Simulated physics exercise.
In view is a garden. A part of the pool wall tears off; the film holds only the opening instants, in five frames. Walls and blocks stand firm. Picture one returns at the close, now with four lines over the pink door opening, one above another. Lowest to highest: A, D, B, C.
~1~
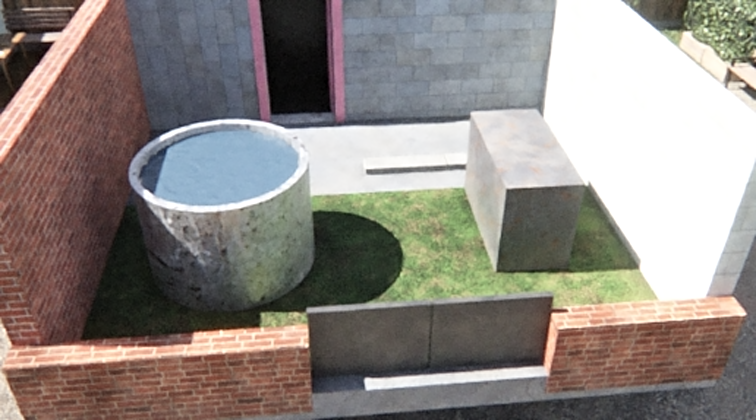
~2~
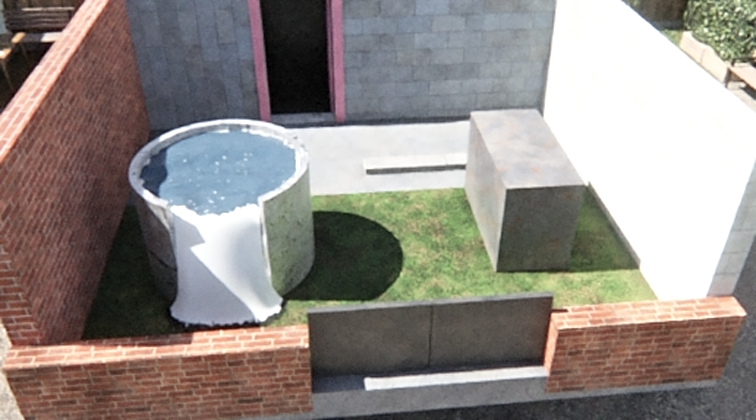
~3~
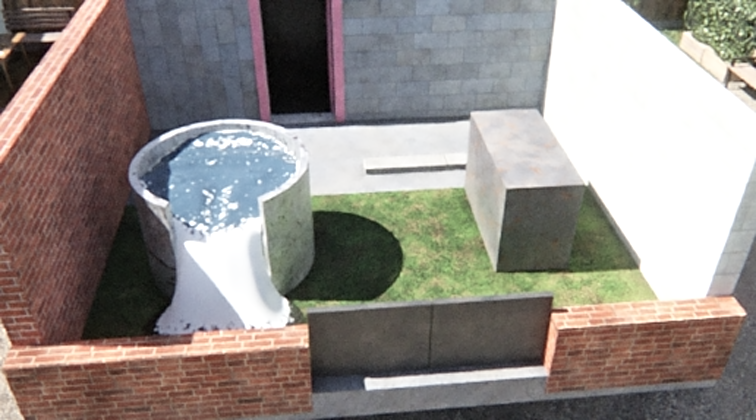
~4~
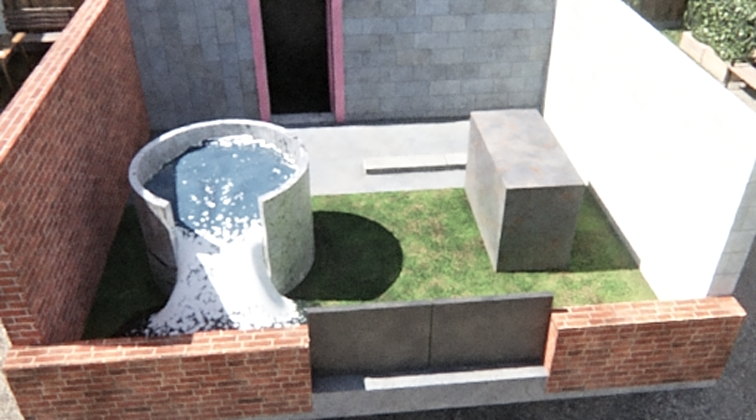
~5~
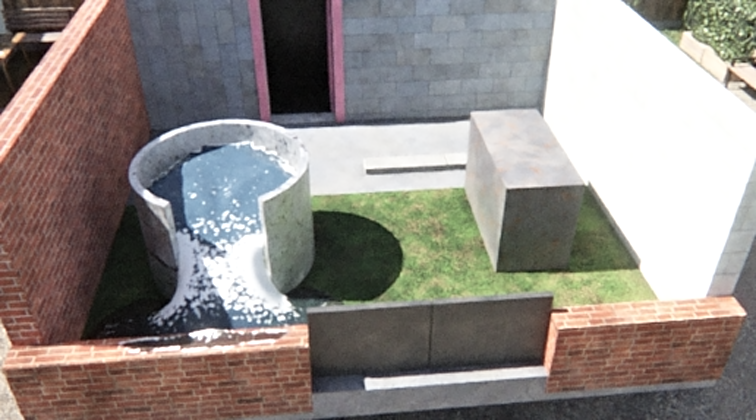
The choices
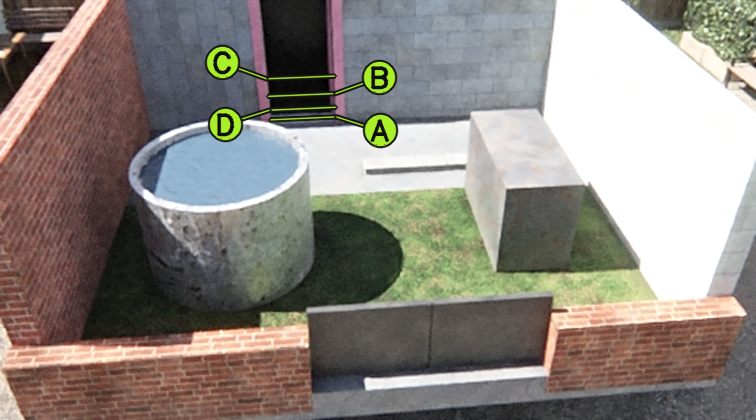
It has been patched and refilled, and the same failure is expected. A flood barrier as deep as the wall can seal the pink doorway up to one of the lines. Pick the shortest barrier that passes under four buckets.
It is A.
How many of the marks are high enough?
All four.
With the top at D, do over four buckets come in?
No, that is safe.
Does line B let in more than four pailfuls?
No, not at all.
On the marked copy, A at (303, 118); B at (301, 94); C at (300, 77); D at (302, 108); from the bottom up A, D, B, C.
With A, a splash gets over, under a bucket.
With B, nothing gets over.
With C, nothing gets over.
With D, nothing gets over.
